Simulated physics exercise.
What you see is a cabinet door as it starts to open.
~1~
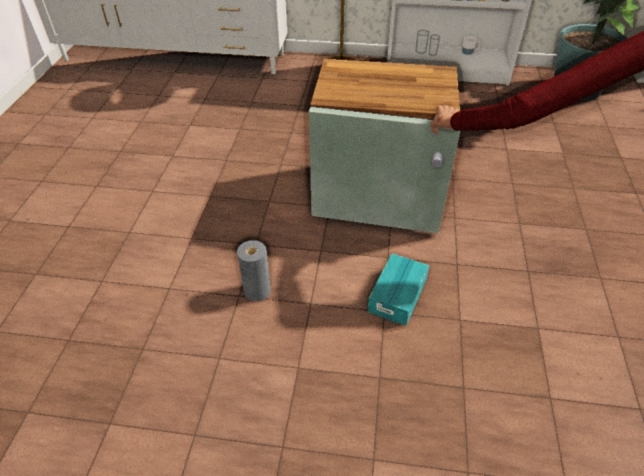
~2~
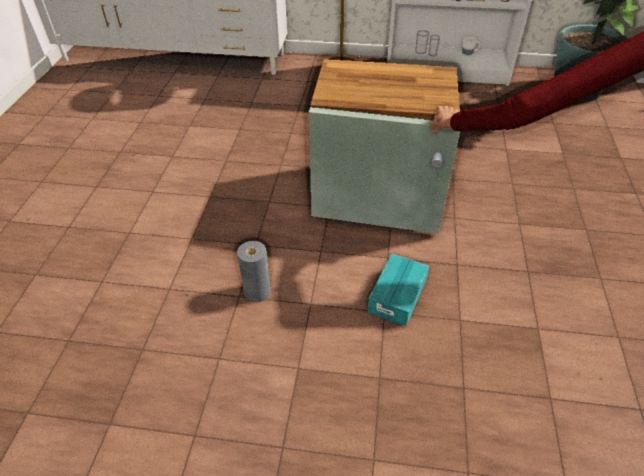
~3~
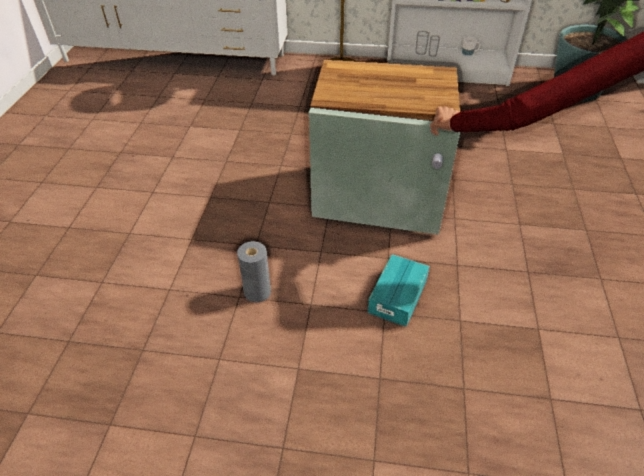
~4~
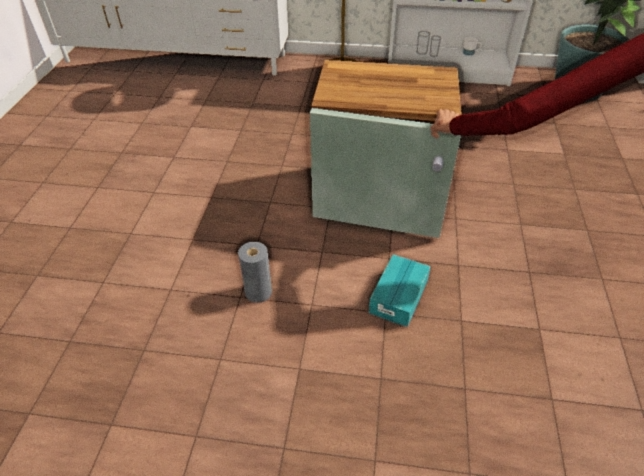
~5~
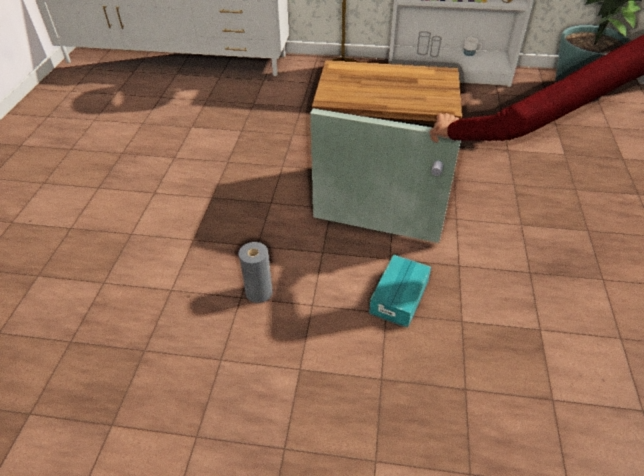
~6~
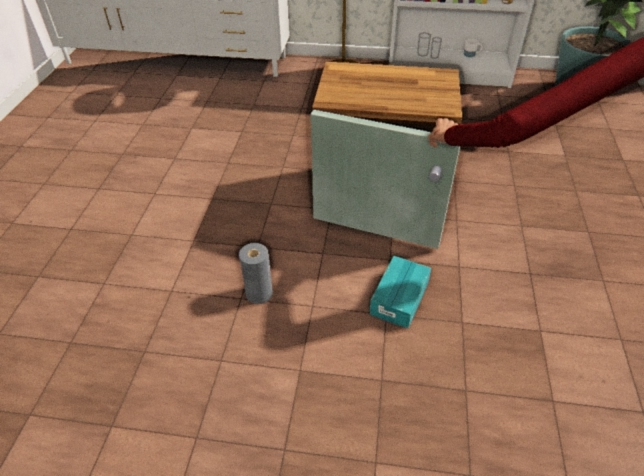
In a room with brown tiled floor, seen from above at a fixed angle, pale furniture and a potted plant line the far wall. A pale green cabinet with a wooden top stands right of centre, with a grey roll upright in front to the left and a turquoise parcel to the right. A red-sleeved arm reaching from the right holds the door's edge, stays nearly still, then pulls it slightly open.
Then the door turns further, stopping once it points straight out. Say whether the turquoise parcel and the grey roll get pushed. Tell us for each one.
At the end, I reckon the turquoise parcel is displaced; I reckon the grey roll is spared.
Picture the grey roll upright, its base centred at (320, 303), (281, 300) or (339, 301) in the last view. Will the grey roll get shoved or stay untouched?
In order: It gets bumped, then is spared, then gets bumped.
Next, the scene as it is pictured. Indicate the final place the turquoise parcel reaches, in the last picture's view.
Its middle settles around (339, 348) in the last picture.
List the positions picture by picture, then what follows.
In the first picture, door 4° open; turquoise parcel (399, 289); grey roll (255, 272); door (378, 178).
In the second picture, door 4° open; grey roll (255, 272); door (378, 178).
In the third picture, door 4° open; turquoise parcel (399, 290); door (378, 179).
In the fourth picture, door 6° open; grey roll (256, 273); door (378, 180).
In the fifth picture, door 9° open; turquoise parcel (401, 290); door (378, 183).
In the sixth picture, door 12° open; turquoise parcel (401, 291); grey roll (256, 274); door (378, 186).
Then, 0.78 s on from there, door 42° open; turquoise parcel displaced a little near (382, 309); grey roll at rest near (256, 274).
Then, 1.22 s on from there, door 59° open; turquoise parcel displaced about its own width near (355, 332); grey roll at rest near (256, 274).
In the end, the turquoise parcel gets knocked, near (339, 348); the grey roll escapes contact, near (256, 274).
